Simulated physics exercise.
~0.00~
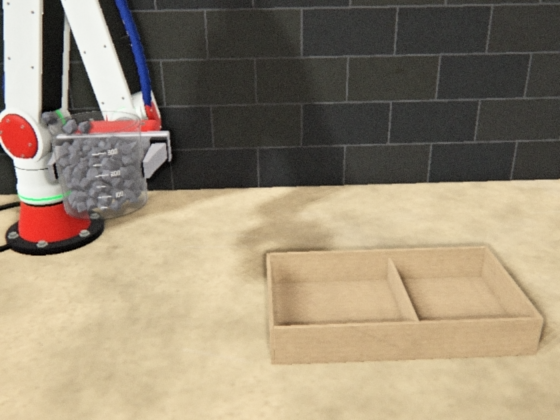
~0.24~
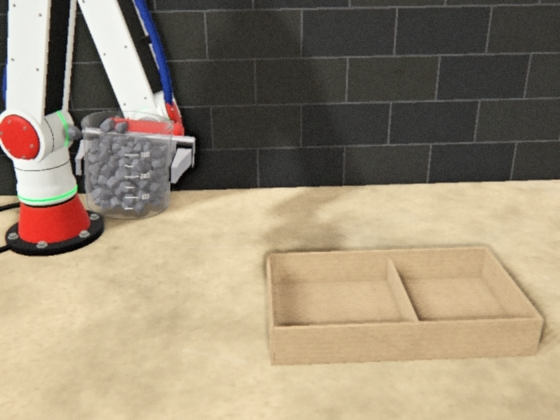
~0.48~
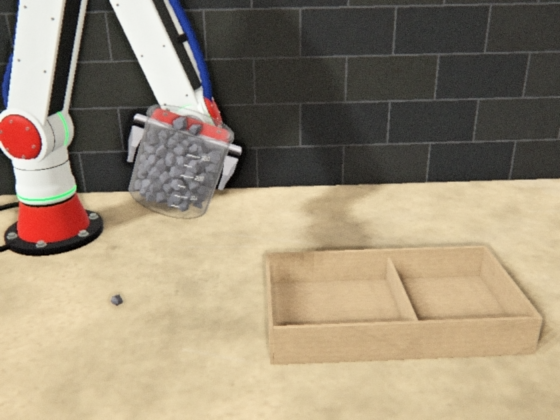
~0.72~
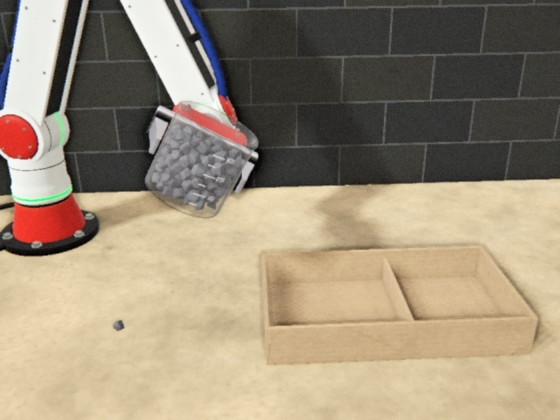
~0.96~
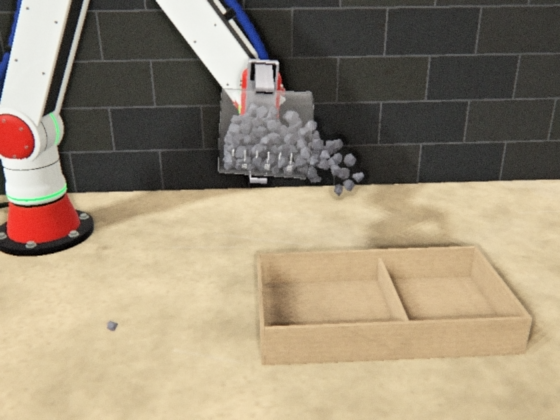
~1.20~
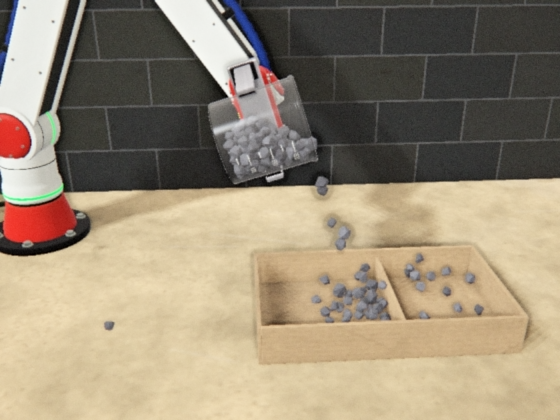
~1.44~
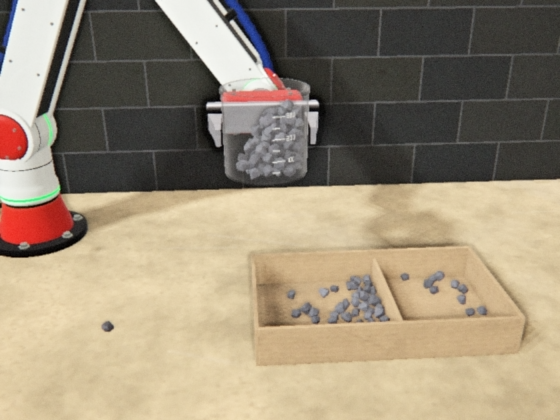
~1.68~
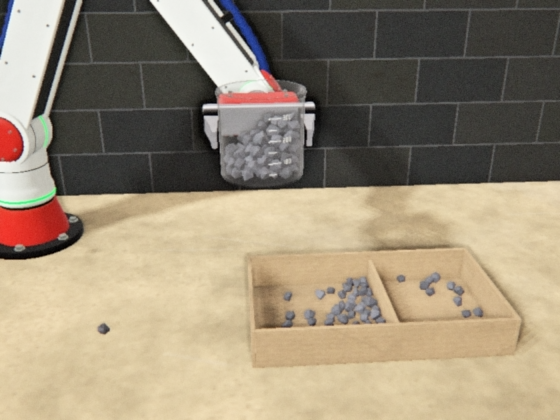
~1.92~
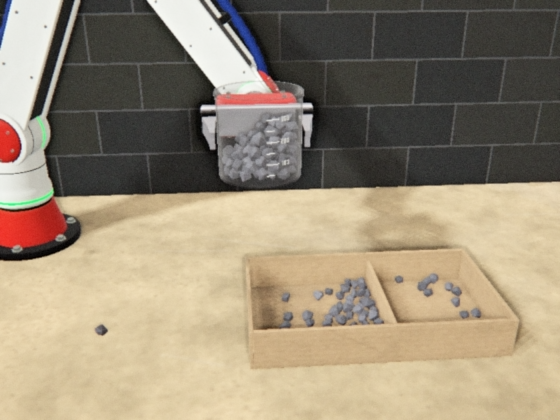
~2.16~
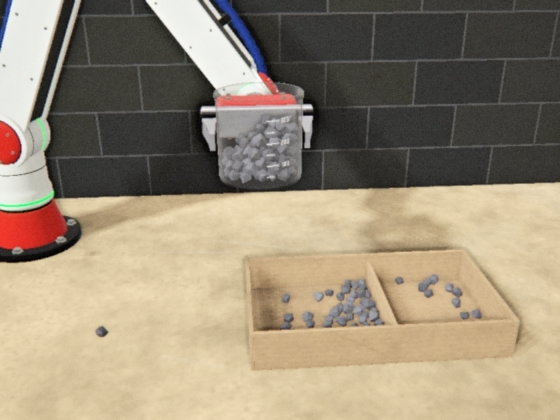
To begin with, a robot arm at the left holds a clear cup full of small grey pebbles, with a shallow divided box on the table to the right. The arm swings the cup rightward, and a single pebble drops onto the table. Moving on toward the box, the cup tips onto its side and pebbles spill over its rim. They fall into both parts of the box, more of them landing in the left part. The arm then turns the cup upright and holds still, with many pebbles still inside and the stray one lying on the table.
